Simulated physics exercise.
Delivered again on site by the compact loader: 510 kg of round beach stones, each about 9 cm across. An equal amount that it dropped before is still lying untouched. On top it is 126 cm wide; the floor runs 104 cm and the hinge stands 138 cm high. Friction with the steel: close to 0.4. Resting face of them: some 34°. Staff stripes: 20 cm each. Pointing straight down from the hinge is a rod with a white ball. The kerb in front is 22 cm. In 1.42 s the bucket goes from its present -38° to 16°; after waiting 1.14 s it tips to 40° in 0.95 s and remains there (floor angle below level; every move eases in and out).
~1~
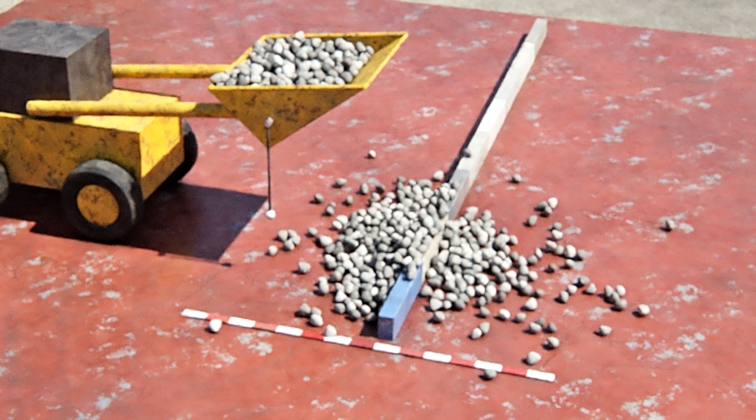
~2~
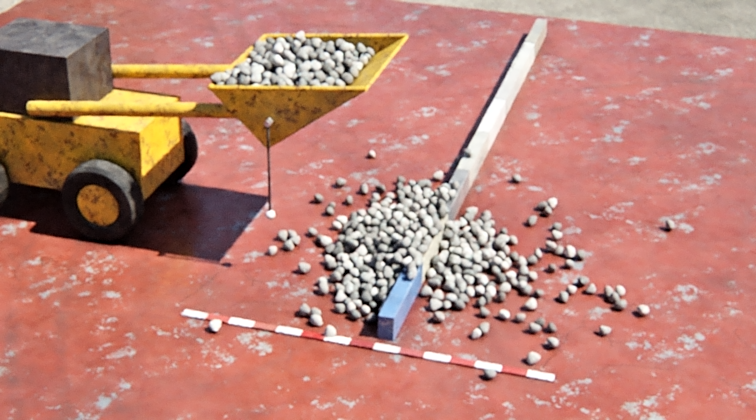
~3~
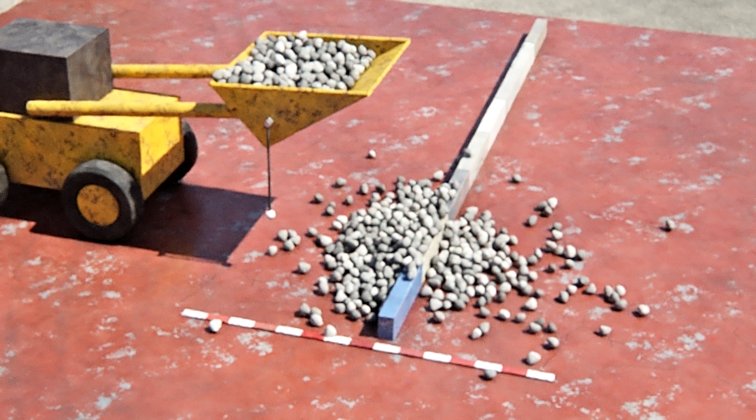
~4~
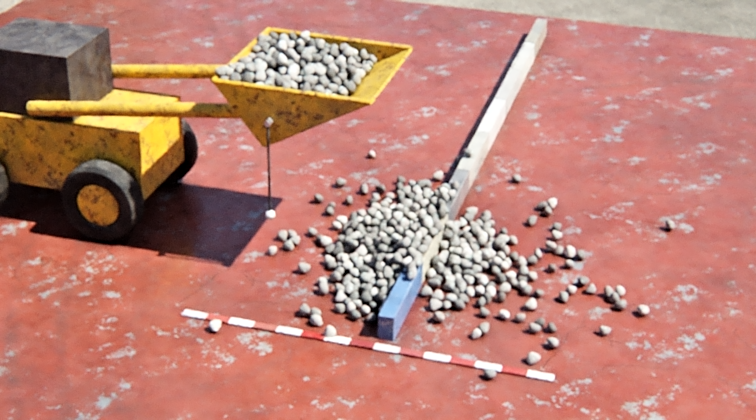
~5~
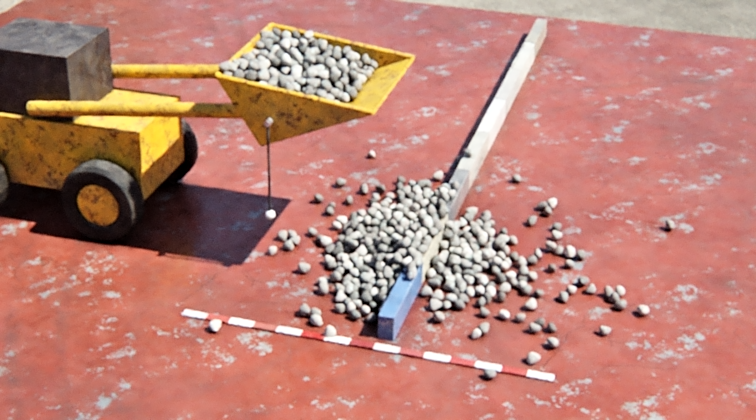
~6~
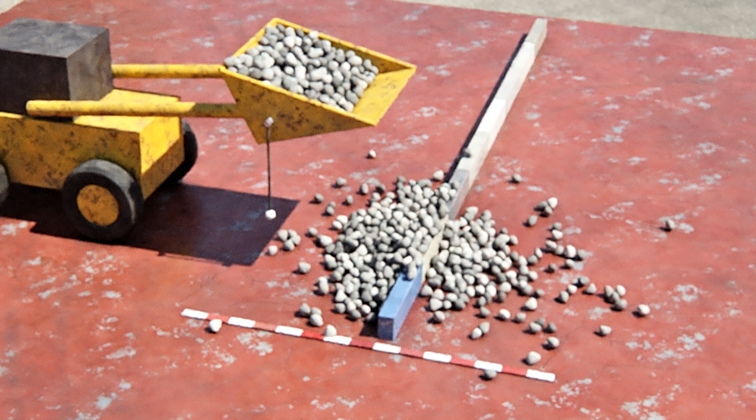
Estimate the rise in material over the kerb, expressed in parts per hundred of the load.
Close to 47 parts in a hundred.
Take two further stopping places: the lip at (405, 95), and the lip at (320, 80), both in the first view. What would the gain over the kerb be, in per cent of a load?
First place: Roughly 90 %; second place: Roughly 5 %.
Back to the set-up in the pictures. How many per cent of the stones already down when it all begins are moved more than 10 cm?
Near 15 per cent, I reckon.
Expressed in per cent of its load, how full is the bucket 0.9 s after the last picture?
Close to 95 per cent of the load.
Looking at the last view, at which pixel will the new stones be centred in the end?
Roughly at (422, 236) in the last picture.
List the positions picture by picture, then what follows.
The bucket is at -38°, its lip at (365, 87); the top of the load is at (318, 47). The earlier load is highest near (419, 223), 30 cm above ground level, 72 % on this side of the kerb, 28 % over the kerb, in the first picture.
Lip at (366, 89), floor tilted -37°, highest stones at (319, 48), in the second picture.
The bucket is at -34°, its lip at (368, 95); the top of the load is at (315, 47), in the third picture.
The bucket is at -29°, its lip at (371, 103); the top of the load is at (289, 45), in the fourth picture.
Lip at (373, 113), floor tilted -24°, highest stones at (272, 41), in the fifth picture.
Lip at (375, 125), floor tilted -17°, highest stones at (276, 37), in the sixth picture.
Then, 0.5 s after the last picture the floor is at 7°; in per cent of one load, 100 in the bucket, 72 on this side of the kerb, 28 over the kerb; the foremost stones are at (623, 292).
Then, 0.9 s after the last picture the floor is at 16°; in per cent of one load, 96 in the bucket, 76 on this side of the kerb, 28 over the kerb; the foremost stones are at (623, 292).
Then, 3.4 s after the last picture the floor is at 40°; in per cent of one load, 0 in the bucket, 126 on this side of the kerb, 74 over the kerb; the foremost stones are at (624, 290).
Then, 6.2 s after the last picture the floor is at 40°; in per cent of one load, 0 in the bucket, 126 on this side of the kerb, 74 over the kerb; the foremost stones are at (624, 290). Net gain over the kerb, 47.
